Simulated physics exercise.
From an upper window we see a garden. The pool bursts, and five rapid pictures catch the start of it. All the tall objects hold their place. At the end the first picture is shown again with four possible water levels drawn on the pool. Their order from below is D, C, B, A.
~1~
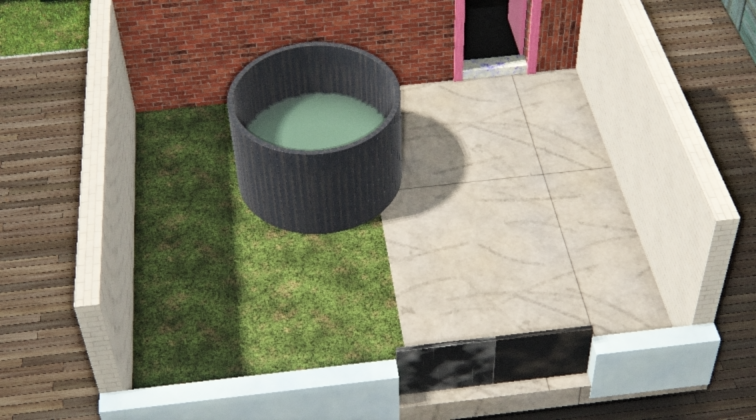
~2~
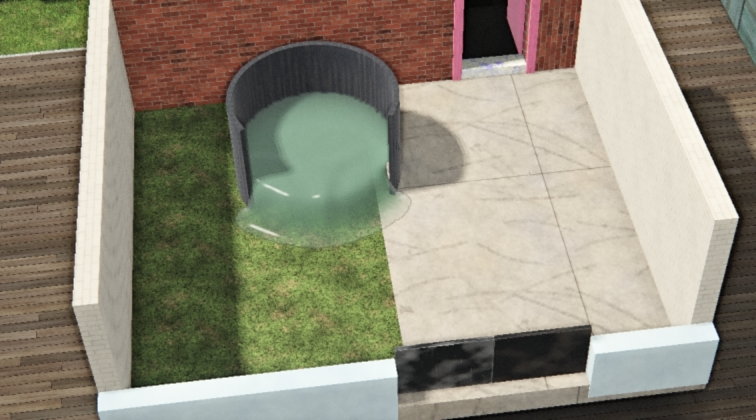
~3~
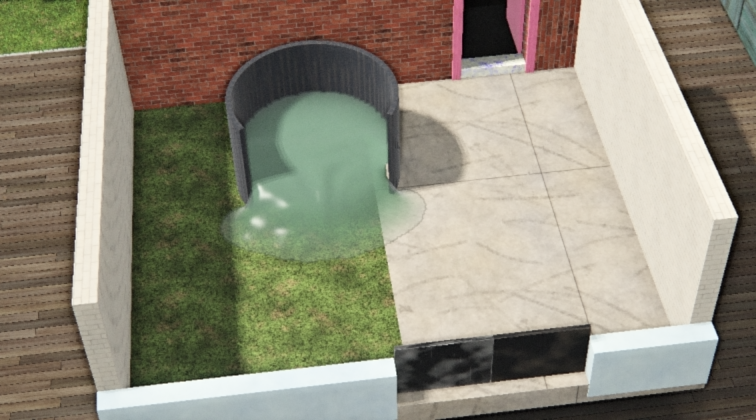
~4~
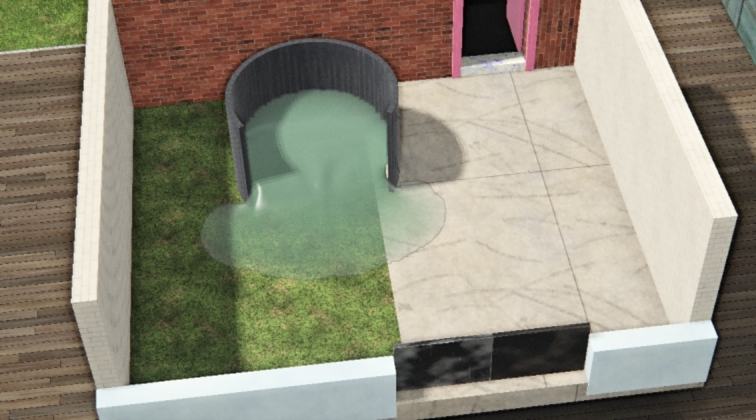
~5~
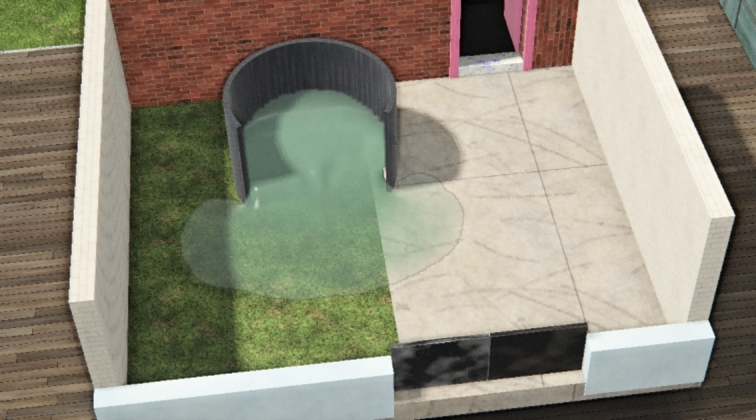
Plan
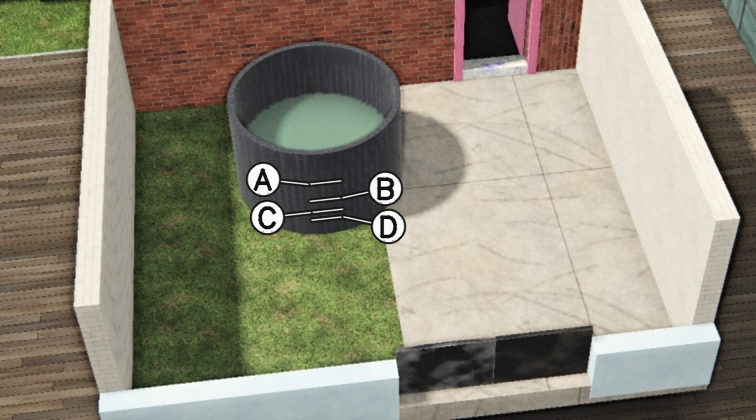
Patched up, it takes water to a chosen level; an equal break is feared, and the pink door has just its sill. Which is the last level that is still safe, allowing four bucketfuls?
The answer is mark A.
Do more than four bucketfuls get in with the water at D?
No, not at all.
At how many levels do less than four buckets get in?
All of them.
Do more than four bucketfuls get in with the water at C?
No, not at all.
On the marked copy, A at (324, 182); B at (326, 199); C at (326, 210); D at (327, 218); from the bottom up D, C, B, A.
Choosing A, a splash gets over, under a bucket.
Choosing B, nothing gets over.
Choosing C, nothing gets over.
Choosing D, nothing gets over.
